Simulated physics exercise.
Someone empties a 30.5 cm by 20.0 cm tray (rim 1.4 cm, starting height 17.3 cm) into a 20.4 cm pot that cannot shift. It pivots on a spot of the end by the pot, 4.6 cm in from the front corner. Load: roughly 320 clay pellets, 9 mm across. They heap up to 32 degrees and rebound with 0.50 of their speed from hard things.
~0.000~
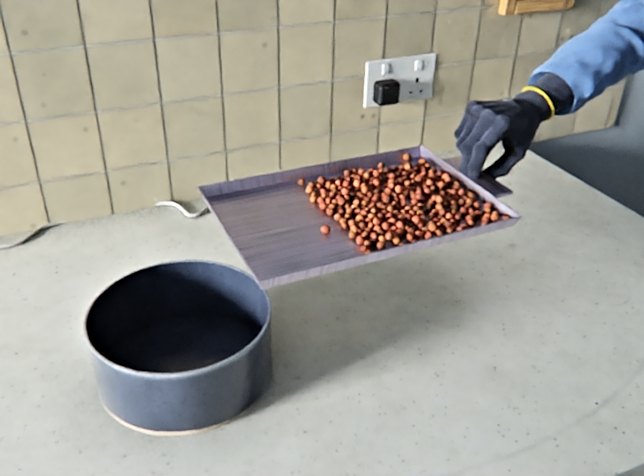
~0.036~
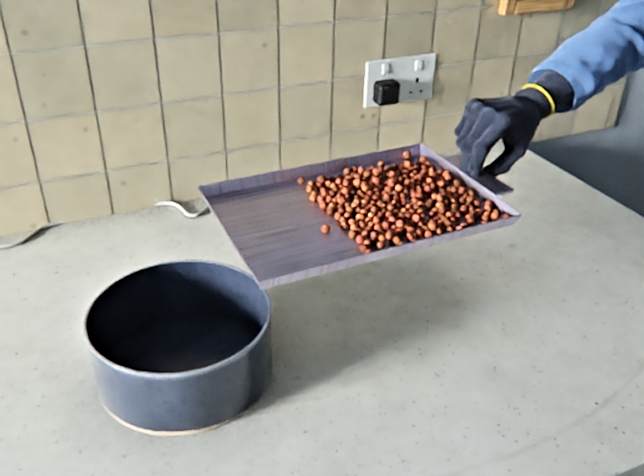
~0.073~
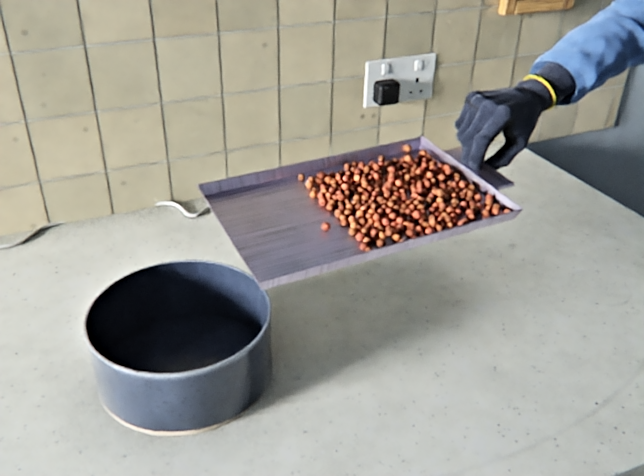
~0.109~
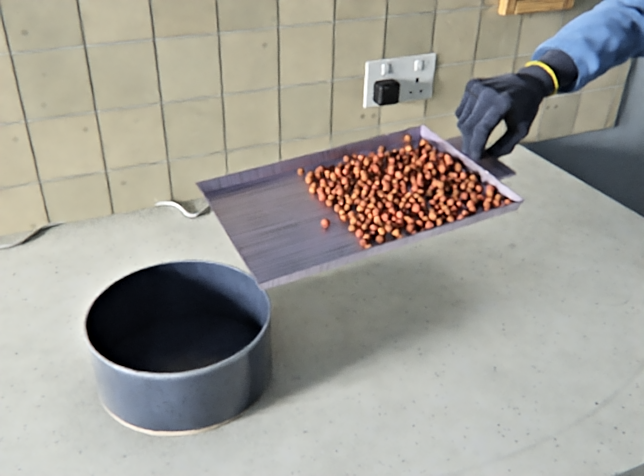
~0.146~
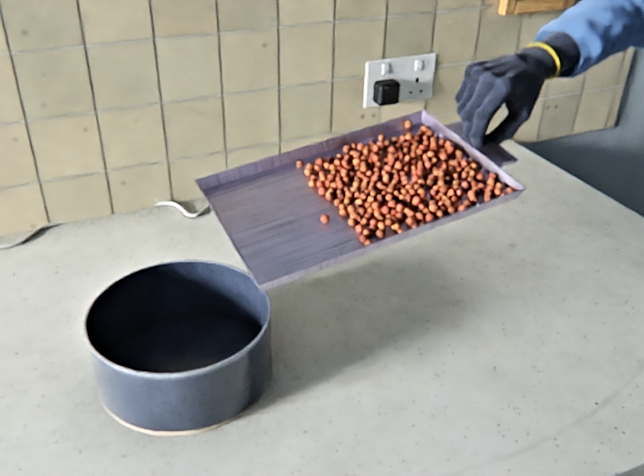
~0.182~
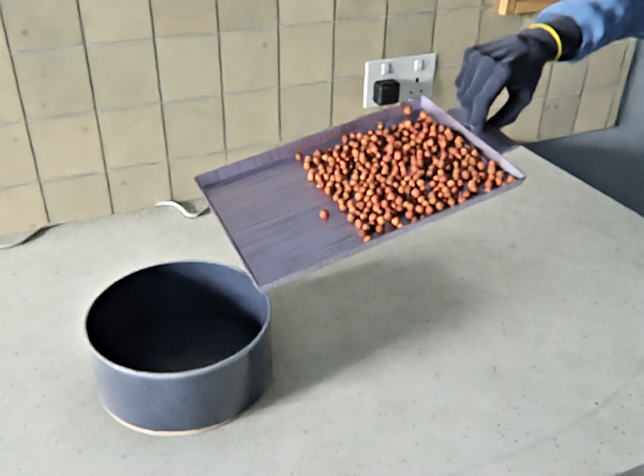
On a pale speckled counter, a dark-gloved hand raising the right end of a tray of reddish-brown pellets beside a round pot.
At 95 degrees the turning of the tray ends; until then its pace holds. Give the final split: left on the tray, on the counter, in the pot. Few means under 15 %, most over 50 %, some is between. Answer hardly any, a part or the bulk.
Tray: Hardly any, counter: The bulk, pot: A part.
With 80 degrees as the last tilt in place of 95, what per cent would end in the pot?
It would be near 35 per cent.
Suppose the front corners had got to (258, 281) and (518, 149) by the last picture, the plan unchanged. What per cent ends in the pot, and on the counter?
Pot 65, counter 35.
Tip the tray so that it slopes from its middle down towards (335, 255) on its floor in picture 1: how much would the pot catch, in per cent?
About 5 per cent.
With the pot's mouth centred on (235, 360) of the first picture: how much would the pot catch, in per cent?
About 100 per cent.
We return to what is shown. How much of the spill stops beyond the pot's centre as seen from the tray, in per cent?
Some 70 per cent.
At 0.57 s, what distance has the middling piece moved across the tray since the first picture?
Some 9 cm.
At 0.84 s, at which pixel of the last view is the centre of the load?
Near (211, 364).
After 0.57 s, tilt 52 degrees; the tray holds 100 %, the pot 0 %.
After 0.84 s, tilt 79 degrees; the tray holds 25 %, the pot 15 %.
After 1.20 s, tilt 95 degrees; the tray holds 0 %, the pot 35 %.
By 1.8 s all is still; tray 0 %, counter 65 %, pot 35 %.
